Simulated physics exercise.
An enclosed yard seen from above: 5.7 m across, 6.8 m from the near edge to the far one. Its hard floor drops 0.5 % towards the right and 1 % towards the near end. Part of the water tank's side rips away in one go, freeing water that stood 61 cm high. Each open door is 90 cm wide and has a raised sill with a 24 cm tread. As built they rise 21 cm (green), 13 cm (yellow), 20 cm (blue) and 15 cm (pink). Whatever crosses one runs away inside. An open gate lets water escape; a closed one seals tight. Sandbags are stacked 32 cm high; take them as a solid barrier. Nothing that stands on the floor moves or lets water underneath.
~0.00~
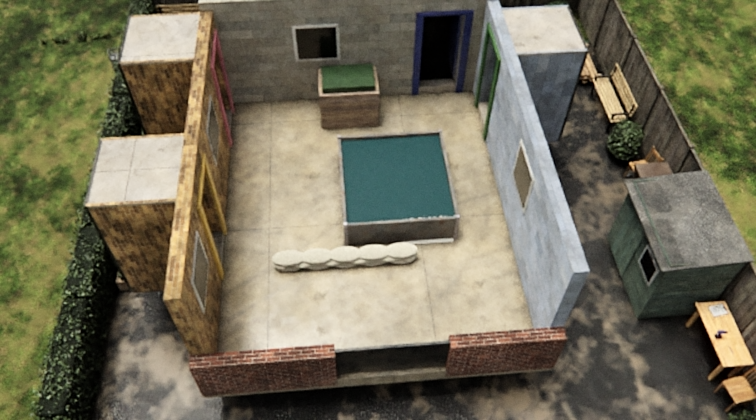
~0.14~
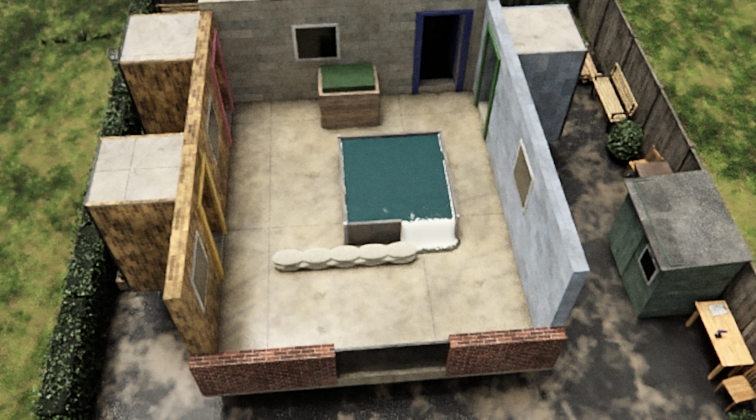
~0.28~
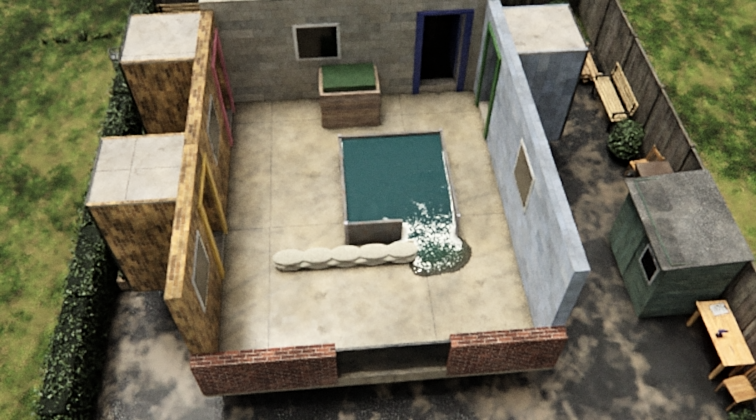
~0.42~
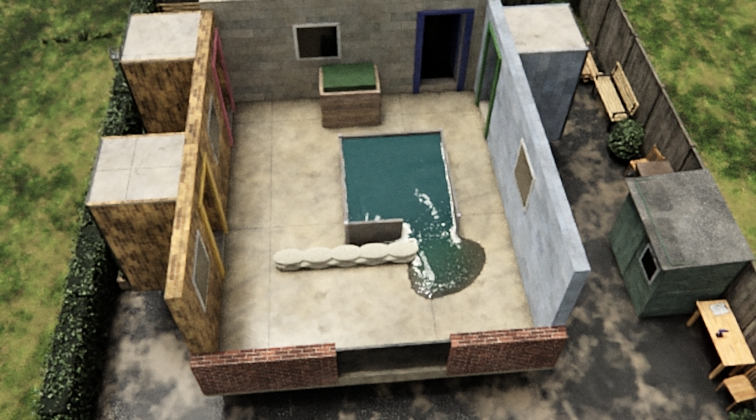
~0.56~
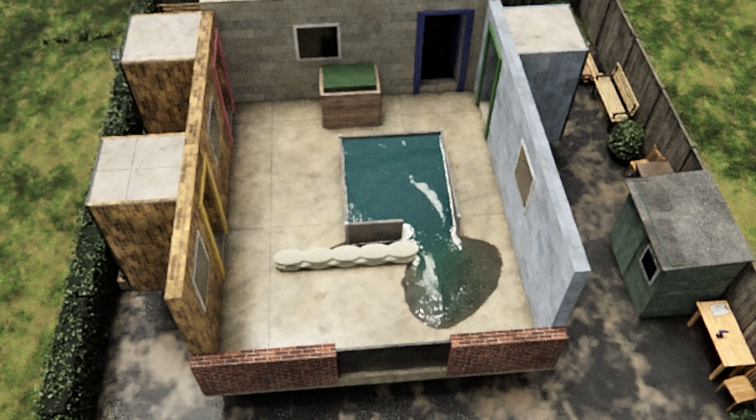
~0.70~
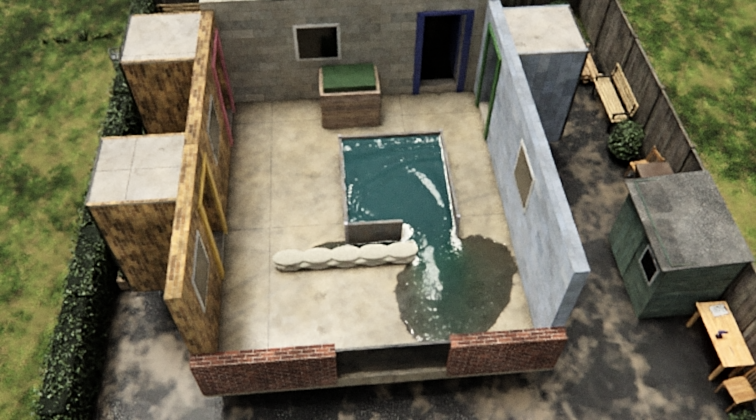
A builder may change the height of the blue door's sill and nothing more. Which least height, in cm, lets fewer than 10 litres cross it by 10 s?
Some 6.5 cm above the ground.
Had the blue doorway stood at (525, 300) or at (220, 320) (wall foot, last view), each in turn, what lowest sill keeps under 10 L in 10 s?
About 27 and 16 cm.
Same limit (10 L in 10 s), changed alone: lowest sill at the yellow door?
About 8.5 cm at yellow.
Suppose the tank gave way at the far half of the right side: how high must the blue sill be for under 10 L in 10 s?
Some 29 cm.
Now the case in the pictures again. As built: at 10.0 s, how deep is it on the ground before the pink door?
About 6.0 cm.
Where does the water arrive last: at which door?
Last comes the pink one.
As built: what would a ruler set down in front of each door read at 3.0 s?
In cm: Green 0, yellow 4, blue 0, pink 0.
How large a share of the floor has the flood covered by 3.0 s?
Near 40 per cent is wet.
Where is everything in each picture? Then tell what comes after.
The first picture shows the water tank at (396, 178) is whole and still, 61 cm deep; the blue door at (440, 59) is dry.
In the second picture, the gap is at (427, 231), the front 0.3 m out at (414, 251); the back of the water tank holds 61 cm.
In the third picture, water pours out at (428, 232) and has run 0.8 m, to (427, 274); about 12 cm deep outside, 61 cm at the back.
In the fourth picture, water pours out at (428, 232) and has run 1.3 m, to (431, 295); about 9 cm deep outside, 61 cm at the back.
In the fifth picture, the gap is at (428, 233), the front 1.9 m out at (439, 324); the back of the water tank holds 60 cm.
In the sixth picture, the gap is at (428, 233), the front 2.4 m out at a hidden place; the back of the water tank holds 57 cm; 4.3 m in a straight line remain to the blue door at (441, 59).
After 1.4 s water covers 20 % of the floor, deepest (57 cm) near (534, 351); it has not reached the blue door.
After 3.0 s water covers 40 % of the floor, deepest (31 cm) near (534, 351); it has not reached the blue door.
After 10.0 s water covers 95 % of the floor, deepest (17 cm) near (534, 351); 7 cm at the blue door, 0 litres in over its 20 cm sill.
At the blue door as built, the water arrived by 5.7 s and peaked near 9 cm at 6.2 s.
Run again over the same 10 s with other heights there, 16 litres in over 6 cm, 2 litres over 8.5 cm. The limit of 10 litres is kept from about 6.5 cm up.
